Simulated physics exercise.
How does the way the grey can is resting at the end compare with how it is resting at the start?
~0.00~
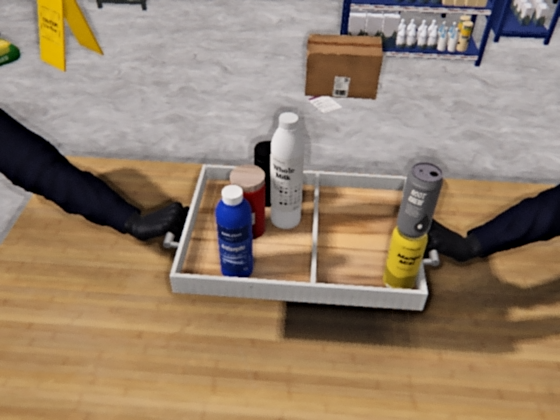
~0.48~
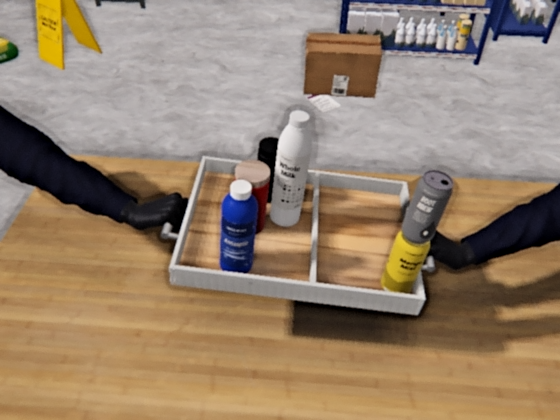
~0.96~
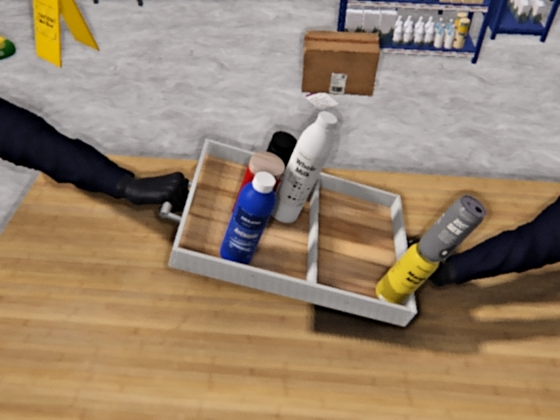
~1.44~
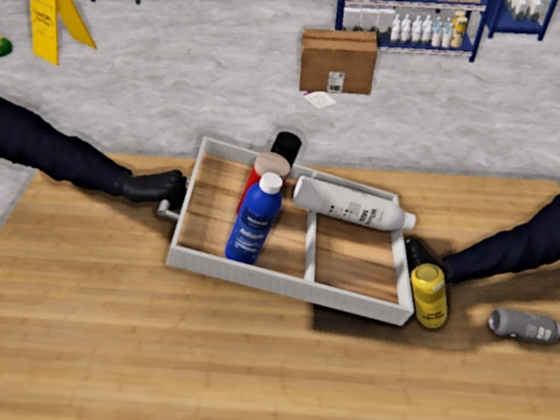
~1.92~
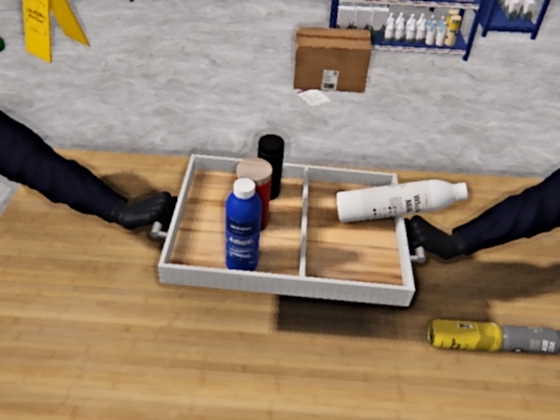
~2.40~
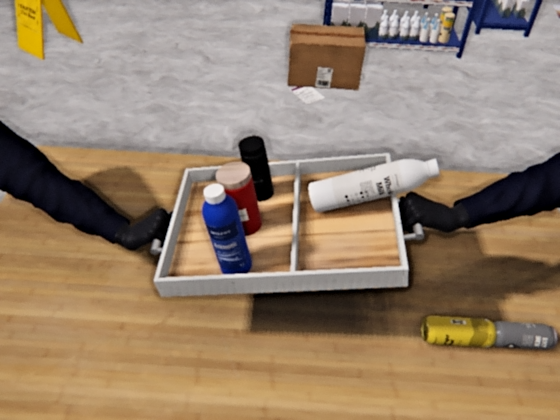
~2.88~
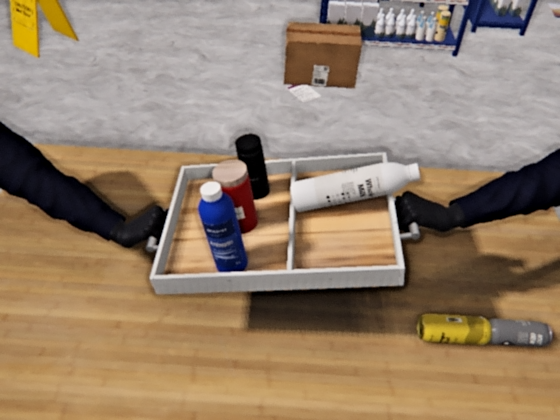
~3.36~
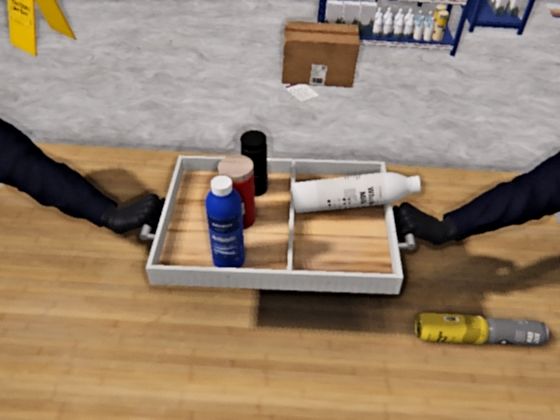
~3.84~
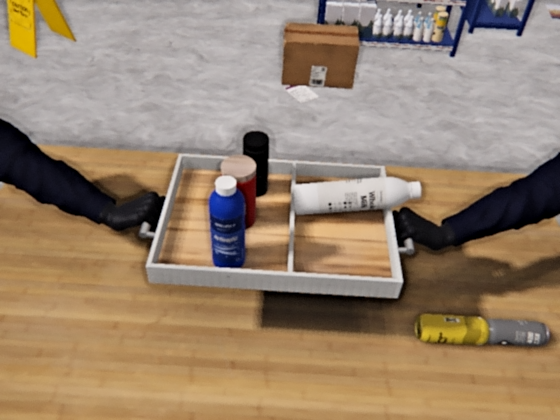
At the start the grey can is upright on top of the yellow can at the right of the tray. At the end it is lying on its side on the table, to the right of the tray.
At first, two black-gloved hands hold a white-rimmed tray level above a wooden table, with a blue bottle, red jar, black jar and white bottle on the left and a grey can stacked on a yellow can at the right. The hands tip the right side down, and the items lean. The white bottle topples across the divider, while both cans drop off the right edge onto the table. The hands then tip the tray slightly left, and the white bottle shifts a little left. Finally the tray levels, with the blue bottle and both jars still standing.
